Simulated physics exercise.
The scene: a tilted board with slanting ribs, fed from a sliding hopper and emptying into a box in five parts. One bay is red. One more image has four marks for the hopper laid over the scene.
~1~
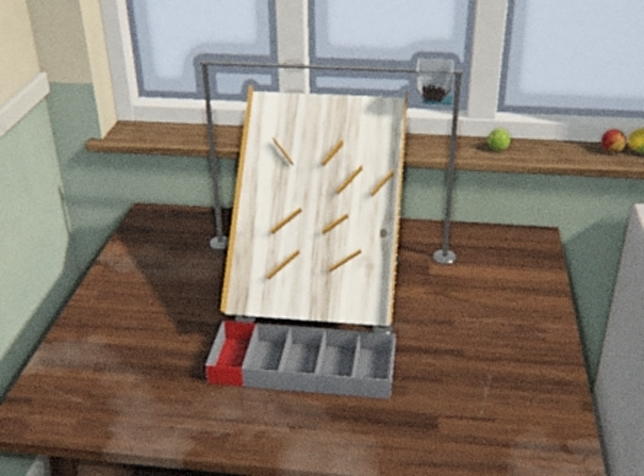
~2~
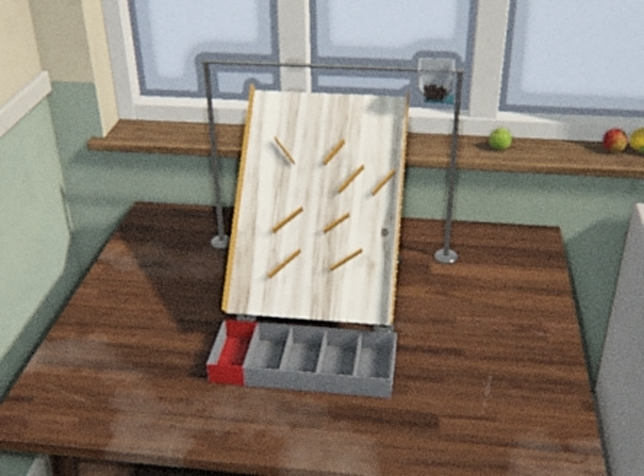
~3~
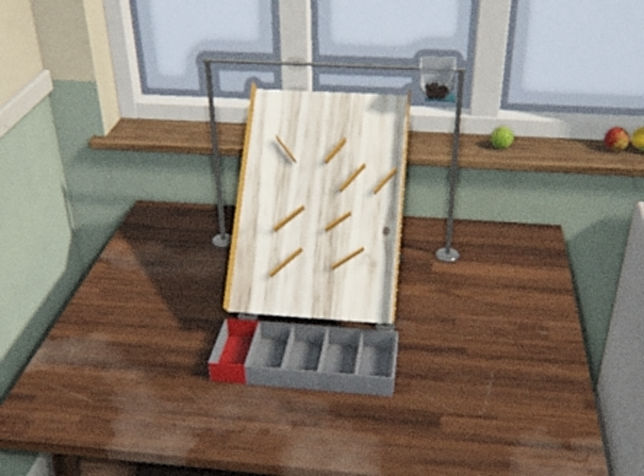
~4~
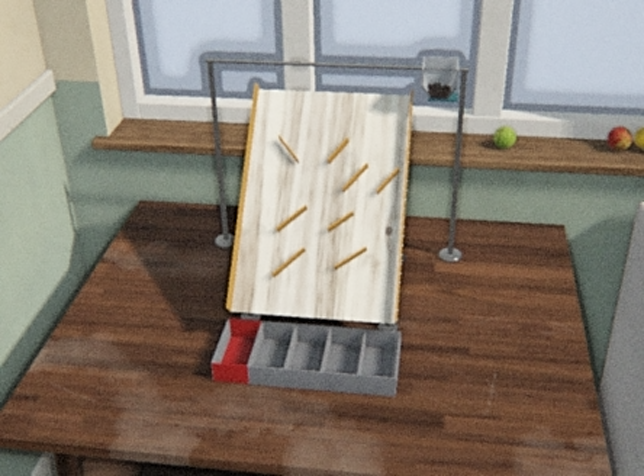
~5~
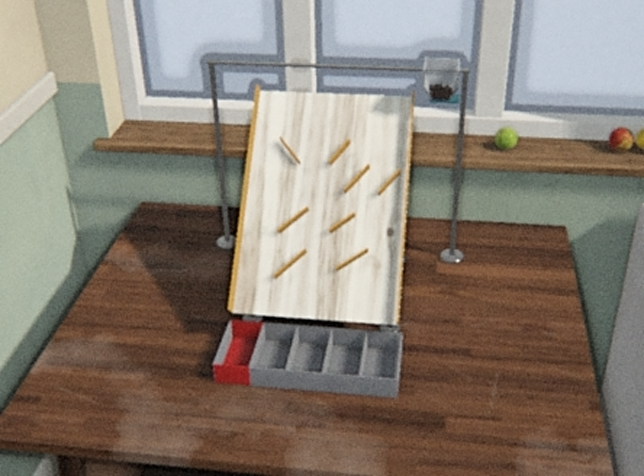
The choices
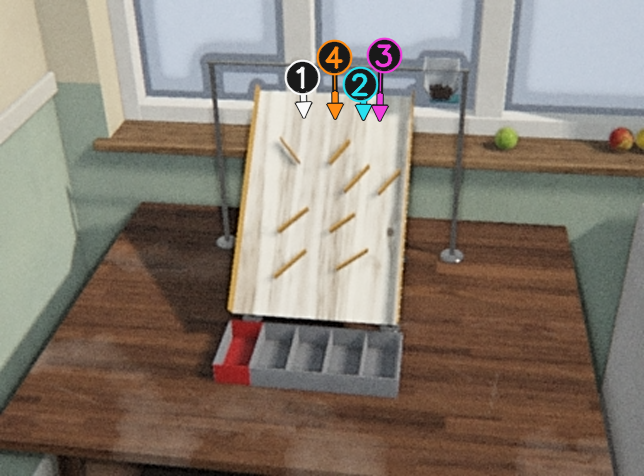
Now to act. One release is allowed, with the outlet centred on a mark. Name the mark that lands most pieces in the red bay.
4 is best.
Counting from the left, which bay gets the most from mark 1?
The third.
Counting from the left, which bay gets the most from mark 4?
The first.
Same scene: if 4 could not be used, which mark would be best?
That would be 2.
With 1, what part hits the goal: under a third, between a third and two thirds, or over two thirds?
Mark 1 gives under a third.
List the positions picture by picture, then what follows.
Hopper at (434, 92), allspice berries, door shut, in the first picture.
Ribs (274, 136) to (293, 161), (324, 162) to (344, 139), (338, 190) to (363, 164), in the second picture.
Ribs (374, 191) to (396, 168), (273, 229) to (303, 205), (325, 229) to (350, 211), in the third picture.
Ribs (272, 275) to (304, 247), (334, 267) to (366, 247), in the fourth picture.
Red bay at (232, 373), number 1 of 5 from the left, in the fifth picture.
On the marked copy, mark 1 meets the board at (303, 112); mark 2 meets the board at (363, 114); mark 3 meets the board at (379, 115); mark 4 meets the board at (335, 113).
If 1 is chosen, a small part in the red bay, most in other bays, a small part outside the box.
If 2 is chosen, about half in the red bay, about half in other bays, a stray few outside the box.
If 3 is chosen, about a quarter in the red bay, about two thirds in other bays, a small part outside the box.
If 4 is chosen, most in the red bay, about a quarter in other bays.
